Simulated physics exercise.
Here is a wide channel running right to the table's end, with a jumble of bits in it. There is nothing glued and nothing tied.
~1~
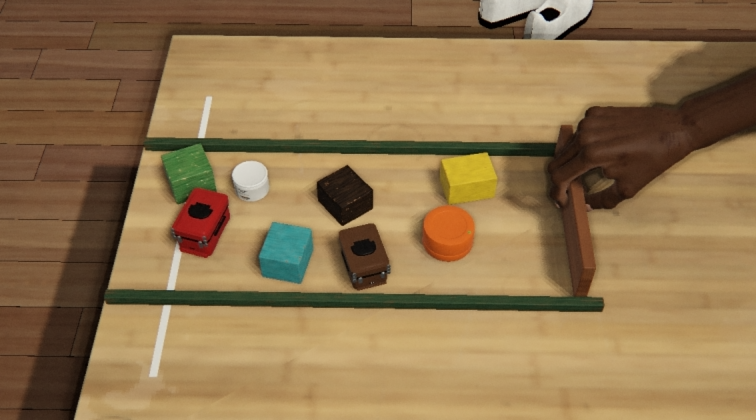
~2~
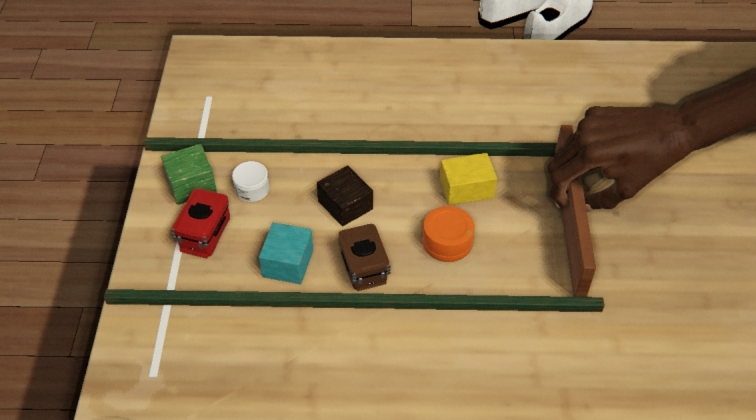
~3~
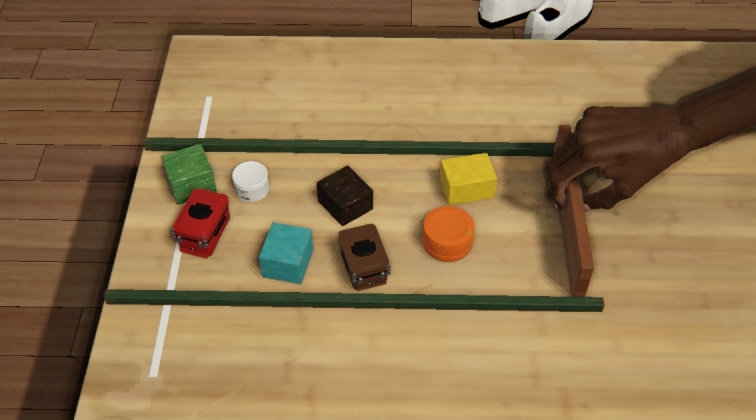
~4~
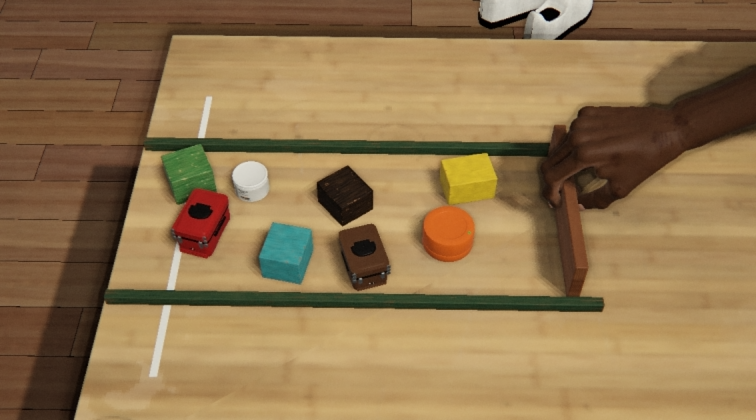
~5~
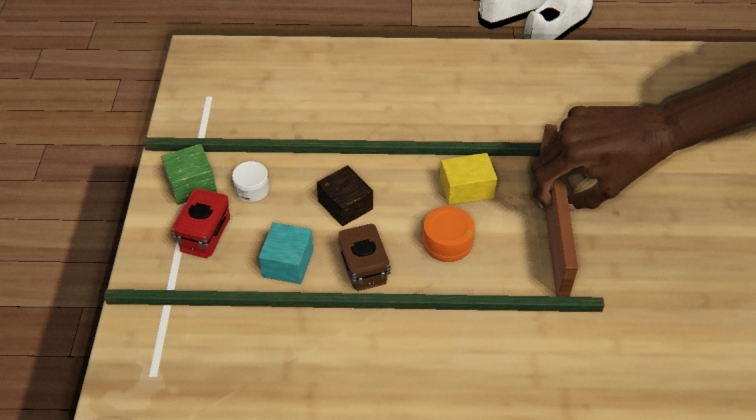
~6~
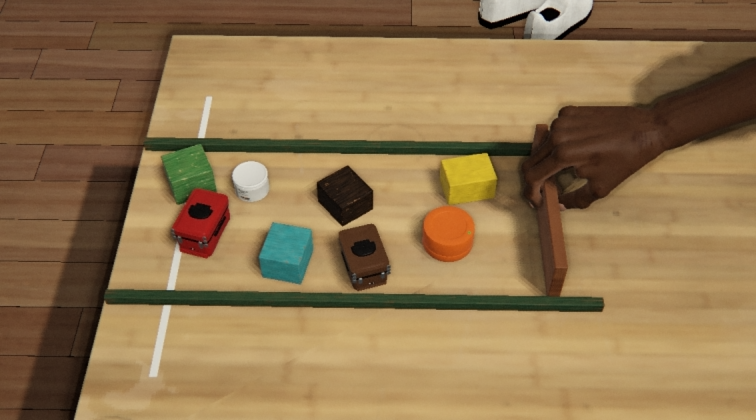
Hand sliding a wooden board slightly left between two green rails, while the scattered coloured blocks, cases and tubs stay still.
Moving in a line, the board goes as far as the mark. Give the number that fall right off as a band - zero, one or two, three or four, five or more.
The answer is three or four.
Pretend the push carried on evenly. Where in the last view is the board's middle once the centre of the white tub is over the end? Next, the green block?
The middle is at (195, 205) when it's the white tub, and at (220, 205) when it's the green block.
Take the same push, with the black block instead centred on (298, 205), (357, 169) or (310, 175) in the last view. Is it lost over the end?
Place by place, it remains up; drops off; comes down.
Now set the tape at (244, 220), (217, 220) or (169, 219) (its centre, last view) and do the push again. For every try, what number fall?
In order, the counts are 0, 2 and 5.
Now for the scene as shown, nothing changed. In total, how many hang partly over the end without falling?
Answer: 1.
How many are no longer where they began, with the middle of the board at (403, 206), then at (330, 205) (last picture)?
Tally at point one: 4; at point two: 5.
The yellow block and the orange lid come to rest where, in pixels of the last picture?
In the last picture the yellow block sits around (168, 167) and the orange lid around (153, 236).
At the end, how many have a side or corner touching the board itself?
In total, 3.
Early on, none off yet; green block at rest near (189, 174); red case at rest near (203, 223); white tub at rest near (251, 182).
Finally, the number that fall off is three or four; lost, turquoise block, white tub, red case and green block.
